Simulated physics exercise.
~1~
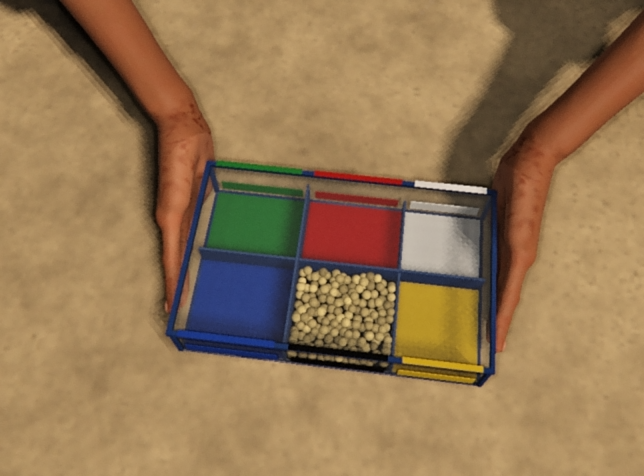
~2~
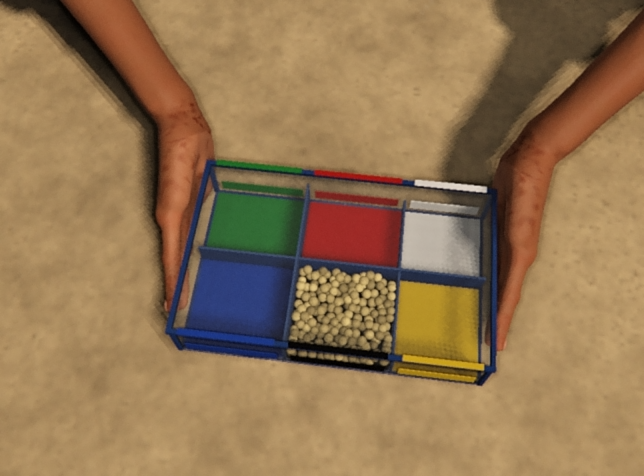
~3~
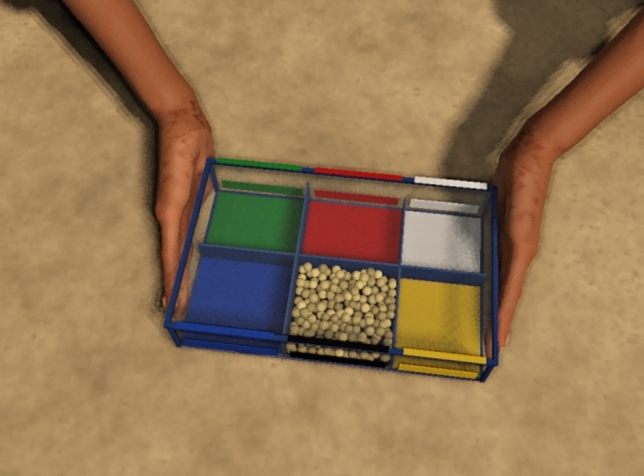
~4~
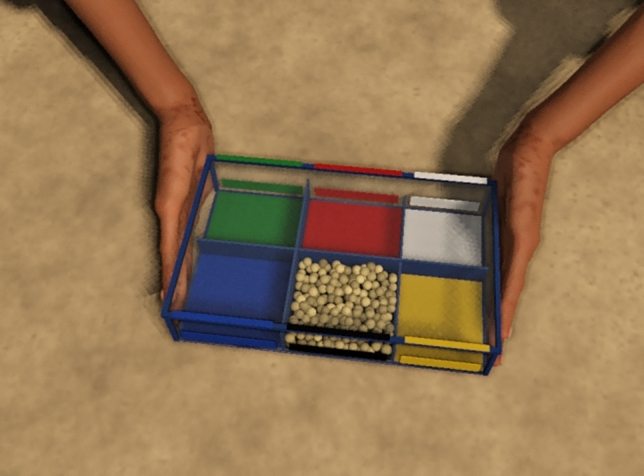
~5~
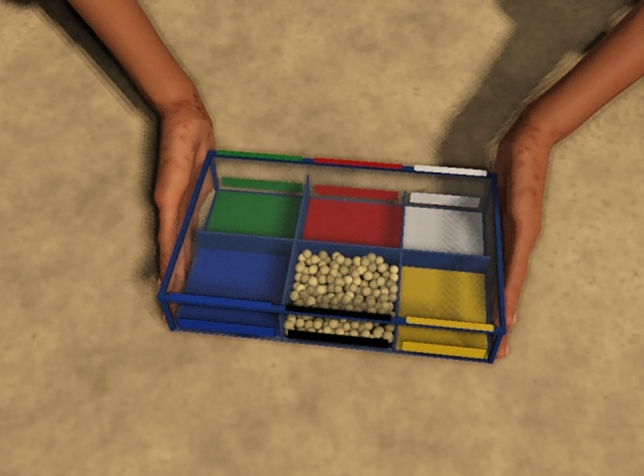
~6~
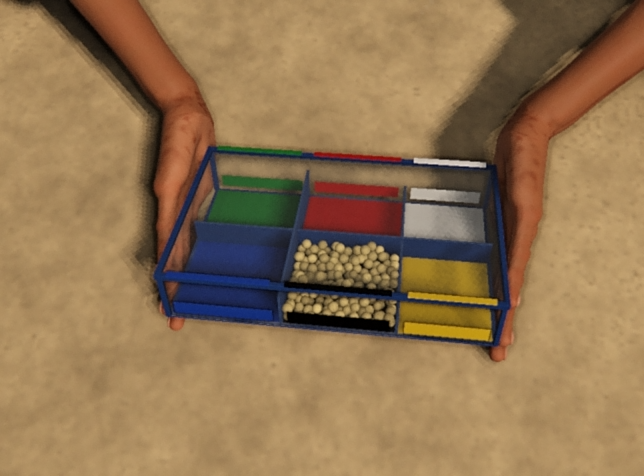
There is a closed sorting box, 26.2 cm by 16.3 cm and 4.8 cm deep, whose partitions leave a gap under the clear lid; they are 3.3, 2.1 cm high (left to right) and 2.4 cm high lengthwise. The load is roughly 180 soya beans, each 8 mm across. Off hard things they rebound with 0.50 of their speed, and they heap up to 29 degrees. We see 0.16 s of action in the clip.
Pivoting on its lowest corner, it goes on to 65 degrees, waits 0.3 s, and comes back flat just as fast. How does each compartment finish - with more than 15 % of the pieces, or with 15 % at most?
Red: More than 15 %, blue: At most 15 %, green: At most 15 %, yellow: At most 15 %, white: At most 15 %, black: More than 15 %.
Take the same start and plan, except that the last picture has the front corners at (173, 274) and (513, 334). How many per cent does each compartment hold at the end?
So it works out as red at 10 percent, blue at 0 percent, green at 0 percent, yellow at 0 percent, white at 30 percent and black at 60 percent.
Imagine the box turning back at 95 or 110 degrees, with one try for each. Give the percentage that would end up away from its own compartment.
Around 95 and 100 in a hundred, respectively.
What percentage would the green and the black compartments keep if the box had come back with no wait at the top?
Final amounts would be green 5% and black 55%.
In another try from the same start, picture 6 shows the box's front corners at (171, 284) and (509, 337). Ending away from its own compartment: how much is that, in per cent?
In that case close to 25 per cent.
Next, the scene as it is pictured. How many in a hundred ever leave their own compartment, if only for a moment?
45 %, roughly.
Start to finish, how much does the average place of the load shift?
Roughly 6.0 cm.
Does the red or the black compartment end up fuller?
Black compartment.
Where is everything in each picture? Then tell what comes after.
In the first frame, box tilt 0 degrees, front corners at (172, 331) and (490, 369); black 100 %.
In the second frame, box tilt 1 degrees, front corners at (171, 329) and (491, 367).
In the third frame, box tilt 4 degrees, front corners at (170, 323) and (493, 360), lowest corner left back.
In the fourth frame, box tilt 8 degrees, front corners at (167, 313) and (496, 349), lowest corner left back.
In the fifth frame, box tilt 14 degrees, front corners at (164, 296) and (500, 329), lowest corner left back.
In the sixth frame, box tilt 20 degrees, front corners at (160, 274) and (505, 304), lowest corner left back; black 100 %.
Then, 0.46 s after the last picture, tilt 65 degrees; red 35 %, green 5 %, black 65 %.
Then, 0.76 s after the last picture, tilt 40 degrees; red 40 %, green 5 %, black 55 %.
Then, 1.16 s after the last picture, tilt 0 degrees; red 40 %, green 5 %, black 55 %.
In the end, red 40 %, blue 0 %, green 5 %, yellow 0 %, white 0 %, black 55 %.
